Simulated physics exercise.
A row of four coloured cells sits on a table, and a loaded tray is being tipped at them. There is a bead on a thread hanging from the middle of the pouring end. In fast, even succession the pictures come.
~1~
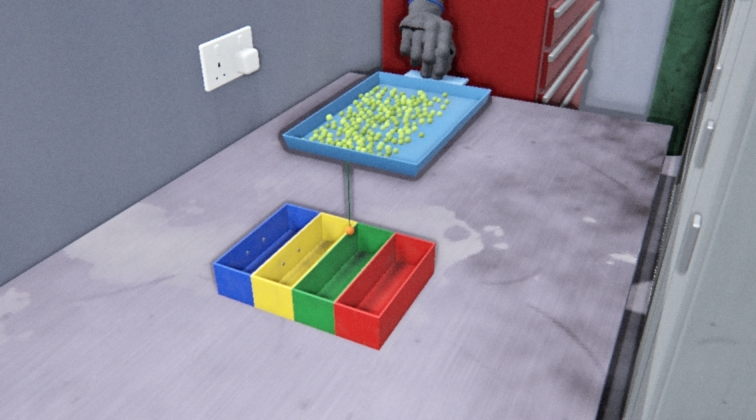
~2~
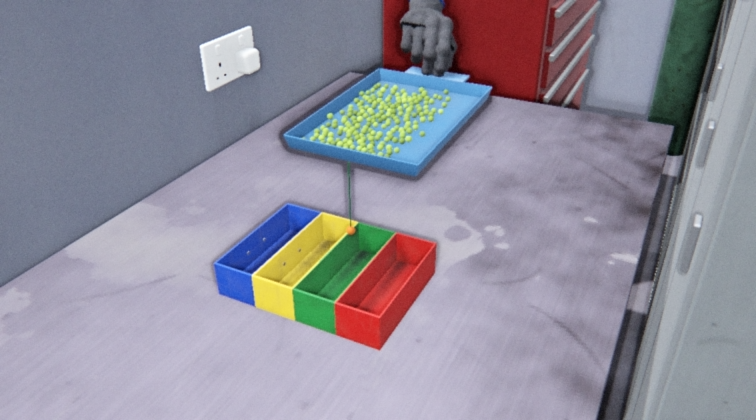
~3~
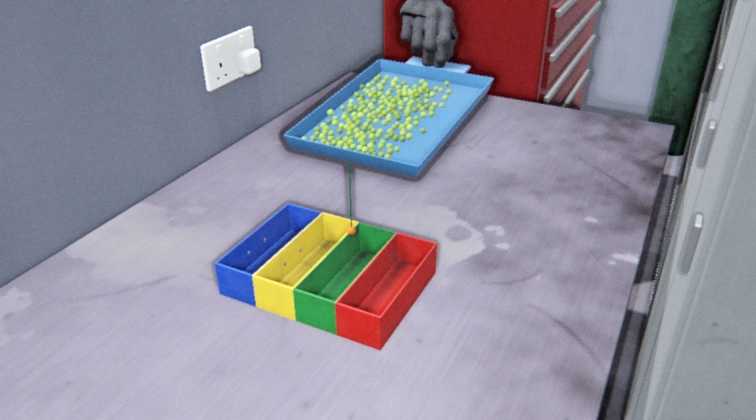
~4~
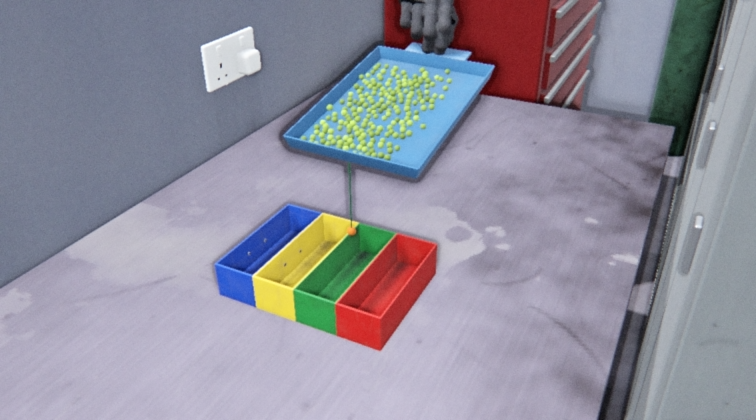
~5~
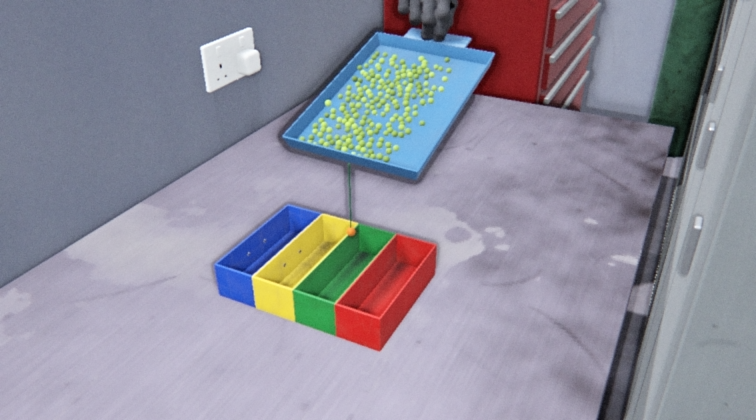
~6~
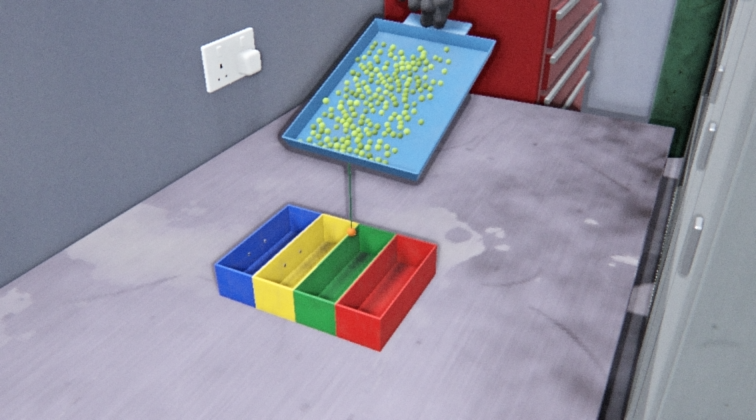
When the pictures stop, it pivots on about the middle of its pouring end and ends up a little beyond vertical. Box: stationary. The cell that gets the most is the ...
... Red one.
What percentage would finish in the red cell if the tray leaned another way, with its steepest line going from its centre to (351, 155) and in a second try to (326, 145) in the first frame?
Respectively 10 and 0 in a hundred.
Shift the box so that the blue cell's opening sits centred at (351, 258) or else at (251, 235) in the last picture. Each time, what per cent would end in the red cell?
First try: Roughly 0 per cent; second try: Roughly 40 per cent.
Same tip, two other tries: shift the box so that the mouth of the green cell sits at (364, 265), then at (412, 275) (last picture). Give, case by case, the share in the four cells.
In turn about 100 and about 90 percent.
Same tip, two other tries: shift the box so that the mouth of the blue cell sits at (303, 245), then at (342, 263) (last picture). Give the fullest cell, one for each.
The green cell first, the cell in yellow second.
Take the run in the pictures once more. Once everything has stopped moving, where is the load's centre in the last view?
At about (354, 303), give or take.
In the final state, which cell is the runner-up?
The cell in green.
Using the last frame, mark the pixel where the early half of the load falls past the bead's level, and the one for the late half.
The first part at (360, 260); the rest at (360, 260).
Shortly afterwards, tray tipped steeply; the bulk on the tray; only a few in the red cell; only a few in the green cell; a little falling or outside the box.
Next, tray tipped past a quarter turn; a little on the tray; near a quarter in the red cell; near a quarter in the green cell; a little in the yellow cell; near a quarter falling or outside the box.
Some moments later, tray tipped past a quarter turn; near half in the red cell; near a third in the green cell; near a quarter in the yellow cell; only a few in the blue cell; a little falling or outside the box.
In the end, tray tipped past a quarter turn; near half in the red cell; near a third in the green cell; near a quarter in the yellow cell; only a few in the blue cell; a little outside the box.
